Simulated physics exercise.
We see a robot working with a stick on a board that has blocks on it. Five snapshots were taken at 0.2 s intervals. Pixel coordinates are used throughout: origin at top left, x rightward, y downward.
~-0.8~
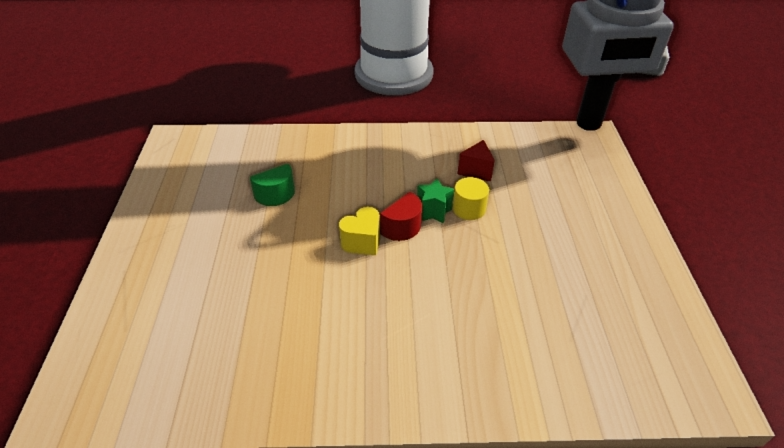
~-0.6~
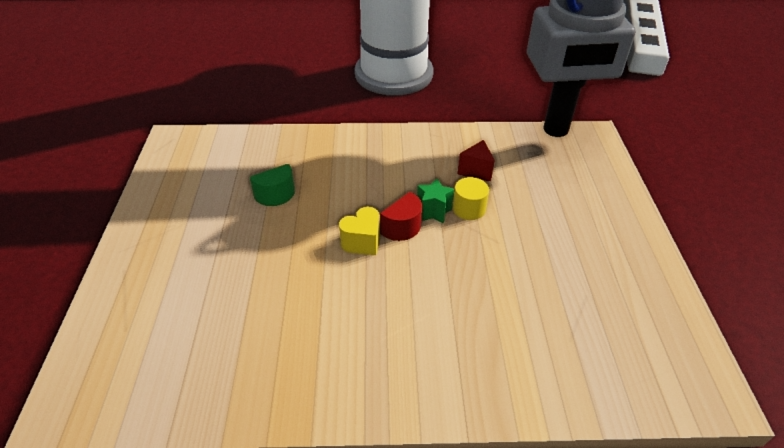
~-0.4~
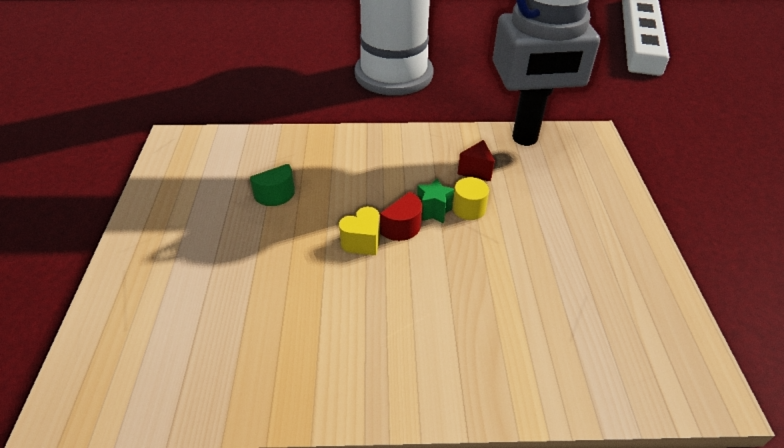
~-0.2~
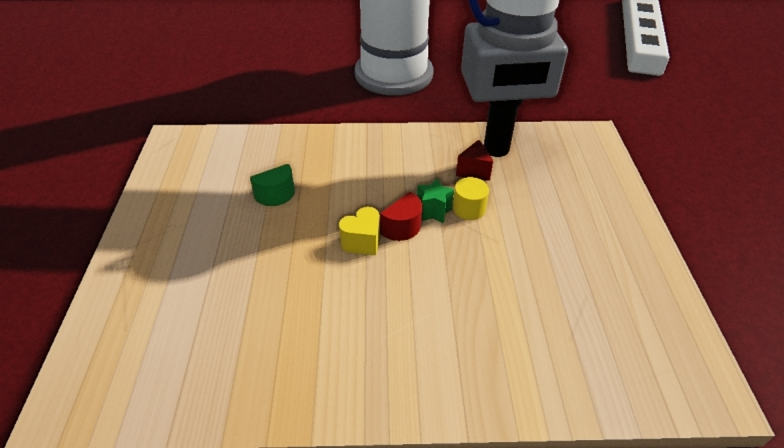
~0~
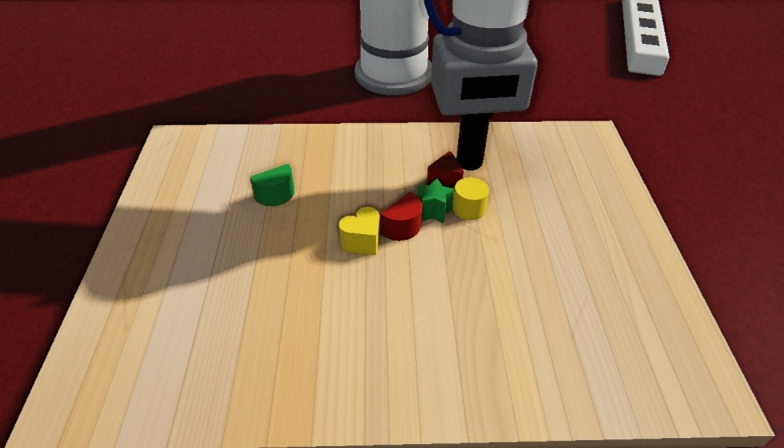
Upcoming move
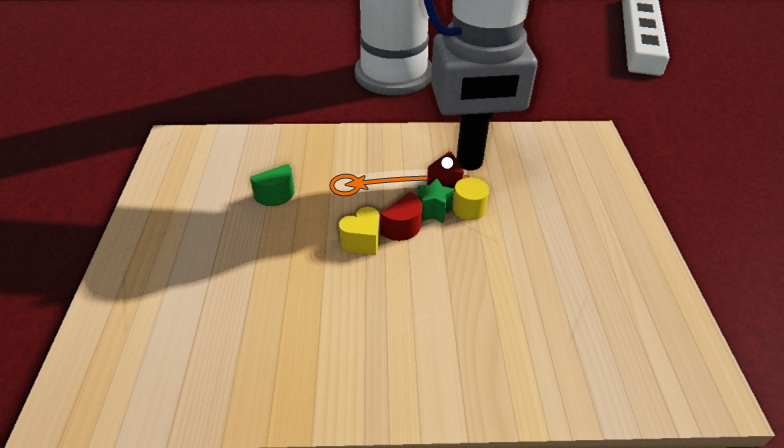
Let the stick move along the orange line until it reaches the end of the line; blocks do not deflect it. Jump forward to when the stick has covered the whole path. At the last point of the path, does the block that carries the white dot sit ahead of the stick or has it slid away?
I think it loses its spot in front.
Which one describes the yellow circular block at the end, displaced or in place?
It barely shifts, if at all.
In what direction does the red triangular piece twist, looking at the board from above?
Looking down: Anticlockwise.
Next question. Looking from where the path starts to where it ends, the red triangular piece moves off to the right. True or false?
False - the claim does not hold.
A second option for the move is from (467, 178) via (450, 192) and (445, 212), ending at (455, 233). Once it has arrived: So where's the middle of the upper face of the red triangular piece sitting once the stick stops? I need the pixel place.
The red triangular piece ends near (421, 171).
Drawn move, from (467, 178) via (406, 179), ending at (345, 185); the dot is on the red triangular piece.
What follows on the original path. One third of the way, stick (427, 164); red triangular piece (411, 169), turned 35° anticlockwise.
Two thirds of the way, stick (386, 166); red triangular piece (393, 176), turned 75° anticlockwise.
At the end, stick (344, 170); red triangular piece (392, 176), turned 80° anticlockwise; yellow circular block still.
